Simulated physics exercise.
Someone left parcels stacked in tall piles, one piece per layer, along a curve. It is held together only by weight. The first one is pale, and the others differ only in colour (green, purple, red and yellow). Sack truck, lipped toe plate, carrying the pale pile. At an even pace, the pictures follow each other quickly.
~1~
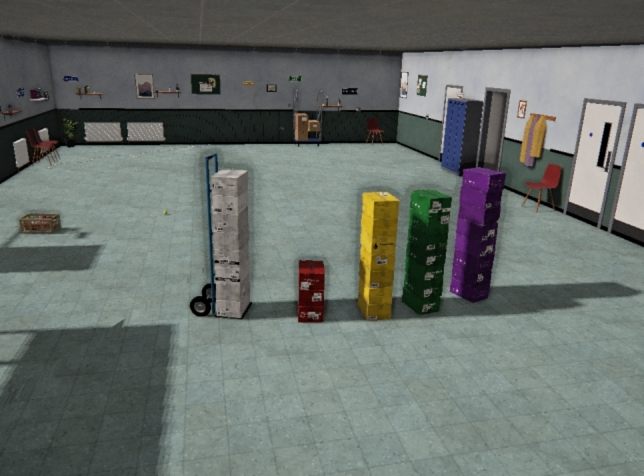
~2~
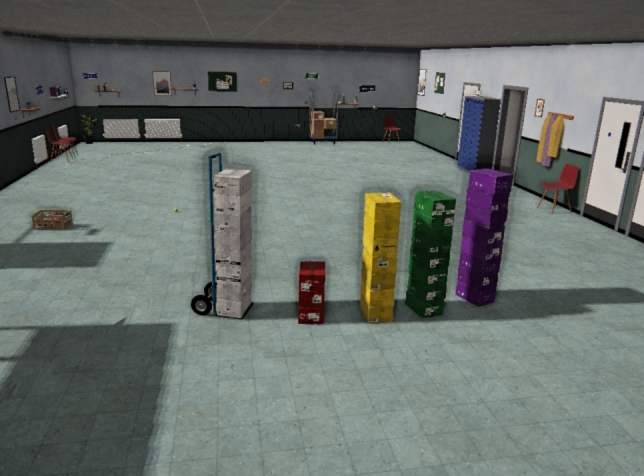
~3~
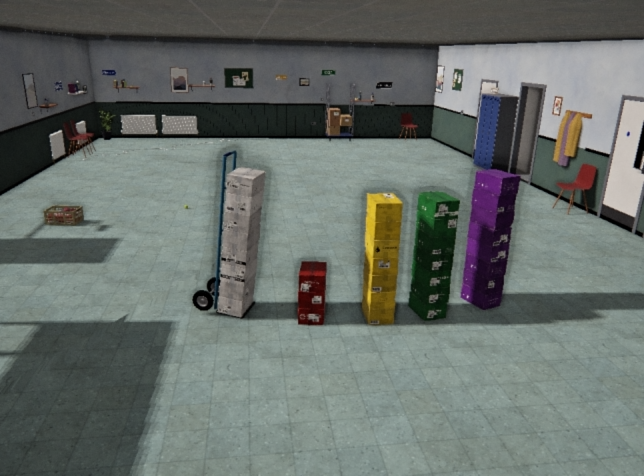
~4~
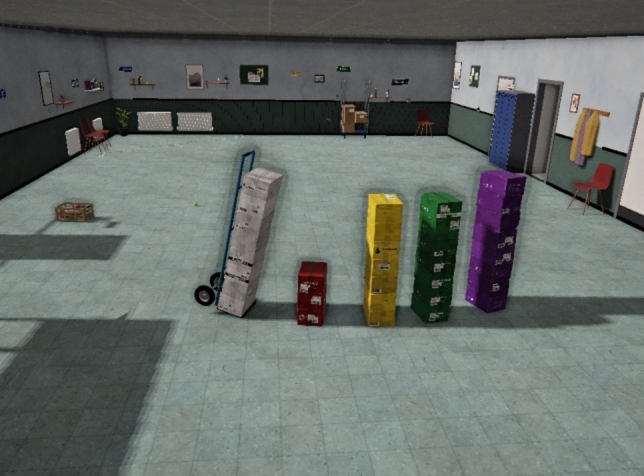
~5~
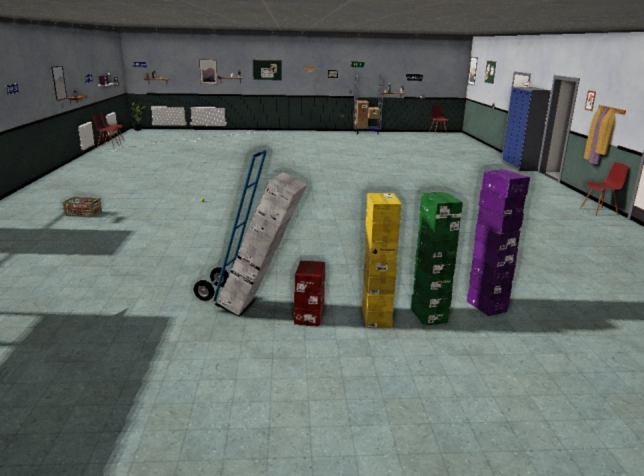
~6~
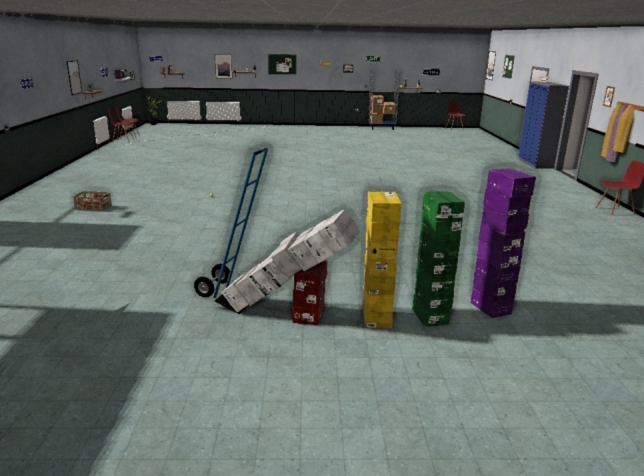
A large, hall-like room with grey and dark green walls and a pale tiled floor is seen from slightly above as the camera moves gradually round. A blue sack truck holds a tall pale pile at left, with a short red pile and tall yellow, green and purple piles to its right. The truck tilts rightward, and the pale pile leans slightly, then steeply, away from its frame across the red pile.
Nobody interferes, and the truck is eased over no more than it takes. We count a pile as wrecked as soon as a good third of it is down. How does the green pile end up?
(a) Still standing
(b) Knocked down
The answer is a.
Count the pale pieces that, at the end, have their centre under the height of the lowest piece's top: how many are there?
Counting them up gives 6.
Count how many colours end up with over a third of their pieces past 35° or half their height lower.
The answer is 0.
Just after the last frame, 8 of the pale pile down; none of the 7 green parcels down (0 of 25 in all colours); top green parcel unmoved; top red parcel moved a little.
A moment on, 8 of the pale pile down; none of the 7 green parcels down (0 of 25 in all colours); top green parcel unmoved; top red parcel tilted barely.
Further on, 8 of the pale pile down; none of the 7 green parcels down (0 of 25 in all colours); top green parcel unmoved; top red parcel tilted a little.
When it is over, 8 of the pale pile down; none of the 7 green parcels down (0 of 25 in all colours); top green parcel unmoved; top red parcel moved half its height. In pixels of the last frame, middles, top green parcel near (443, 206), top red parcel near (323, 276).
